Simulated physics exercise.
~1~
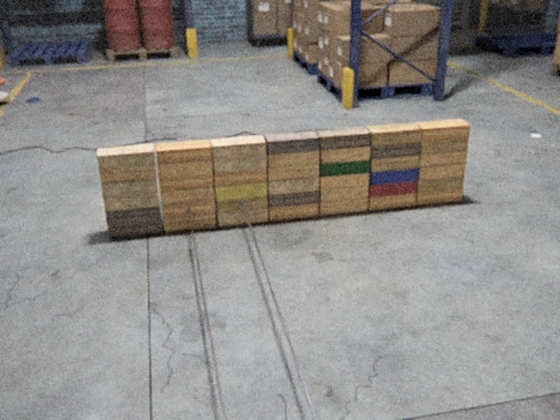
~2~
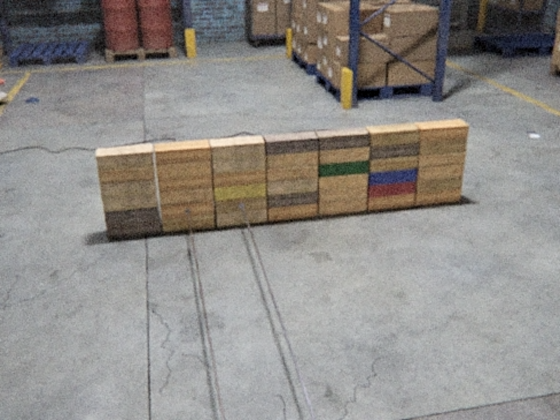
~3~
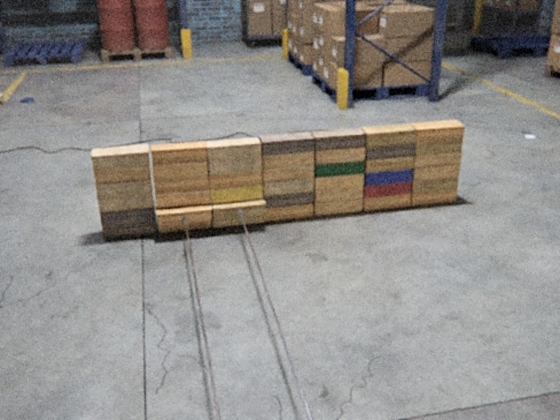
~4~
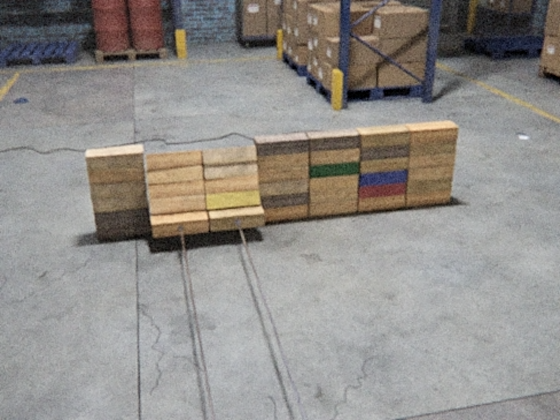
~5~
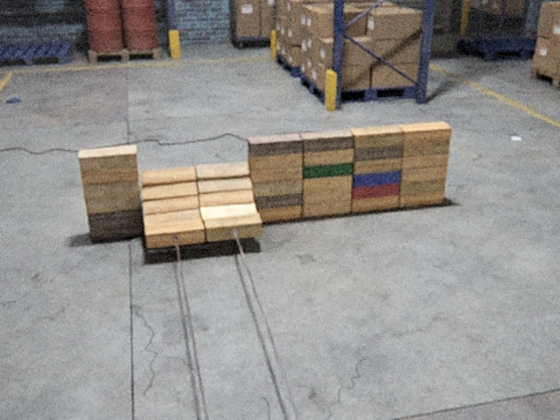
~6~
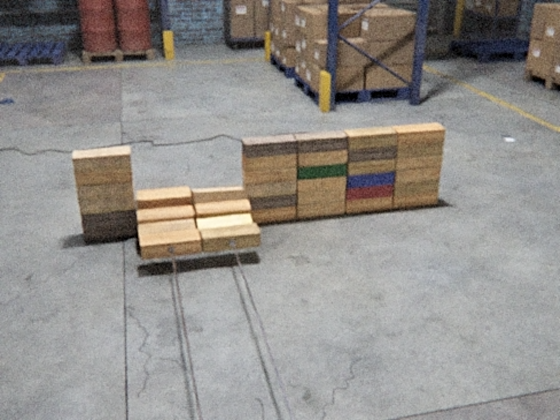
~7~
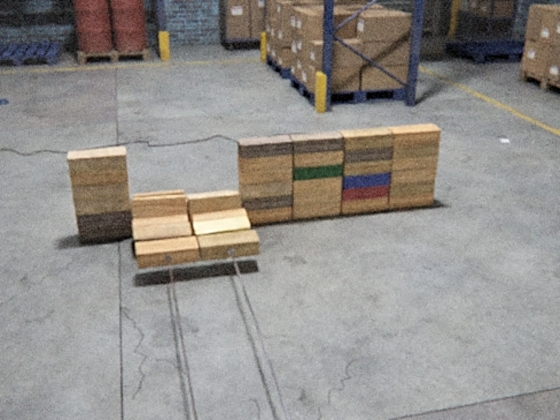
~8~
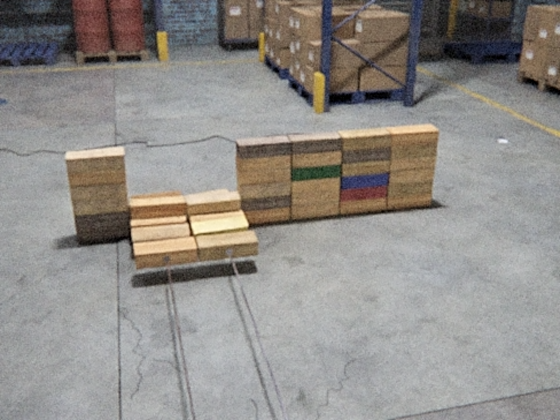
The video shows a low wall of stacked wooden blocks on a warehouse floor as two neighbouring bottom blocks slide forward. The two columns above, including a yellow block, tip and collapse into a low heap, while the left column and right section with coloured blocks stay standing.
